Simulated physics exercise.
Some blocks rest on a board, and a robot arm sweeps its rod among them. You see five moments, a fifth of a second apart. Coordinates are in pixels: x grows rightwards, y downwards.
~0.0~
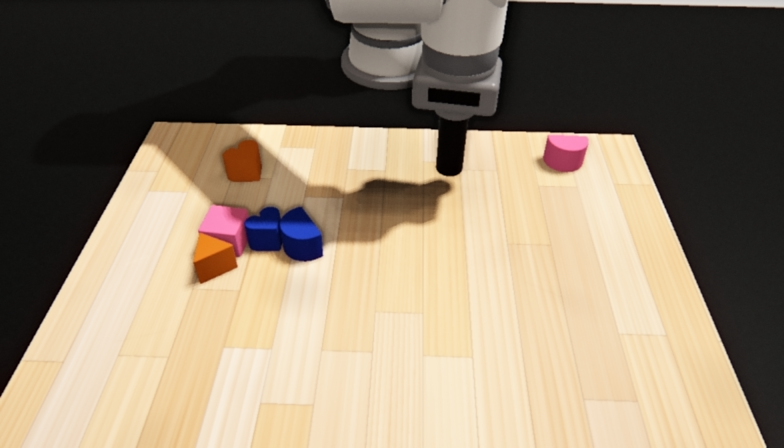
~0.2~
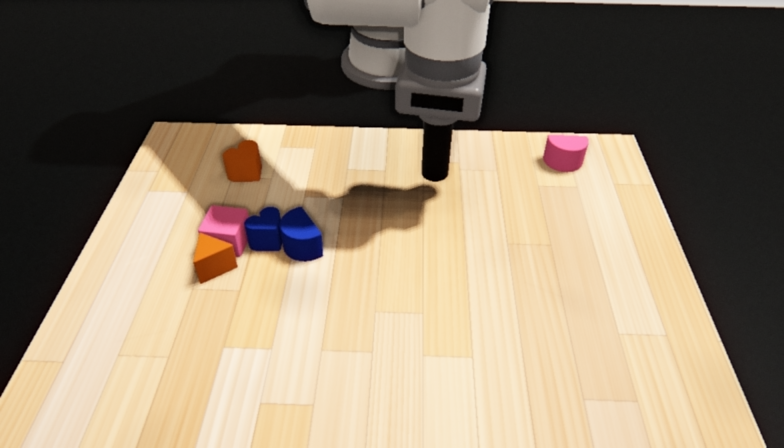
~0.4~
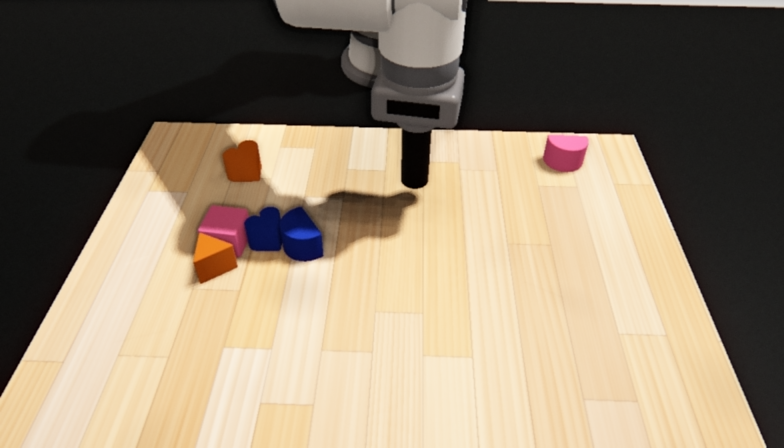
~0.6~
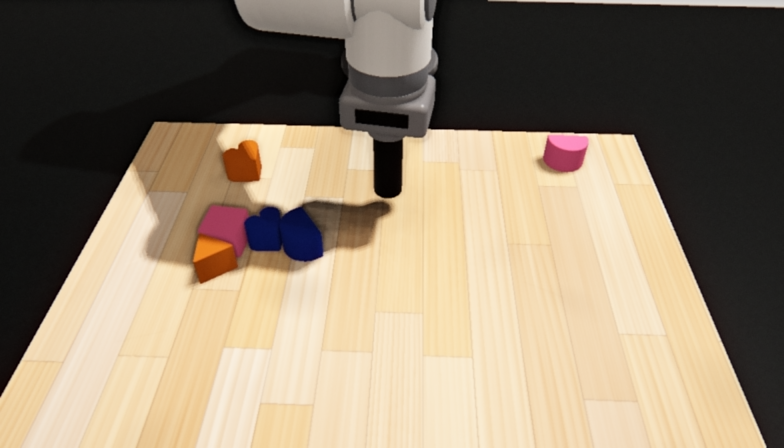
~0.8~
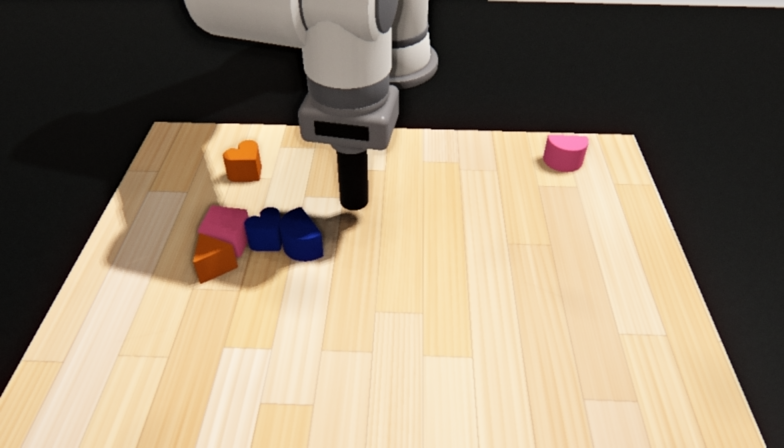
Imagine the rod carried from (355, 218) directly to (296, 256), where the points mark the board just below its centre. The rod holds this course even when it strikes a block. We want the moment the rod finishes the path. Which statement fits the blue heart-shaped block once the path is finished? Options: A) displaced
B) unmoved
I'll go with A - displaced.
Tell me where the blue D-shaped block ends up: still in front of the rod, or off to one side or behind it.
It stays ahead.
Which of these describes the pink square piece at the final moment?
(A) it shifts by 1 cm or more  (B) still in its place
I'll go with A - it shifts by 1 cm or more.
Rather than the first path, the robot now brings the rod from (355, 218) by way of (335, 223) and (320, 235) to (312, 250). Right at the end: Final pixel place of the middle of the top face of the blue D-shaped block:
Its top middle: (284, 241).
What follows on the original path. Halfway along, rod (325, 220); nothing pushed yet.
At the end, rod (294, 240); orange triangular block unmoved; pink square piece (211, 217); blue heart-shaped block (248, 224), turned 45° clockwise; blue D-shaped block (265, 246).
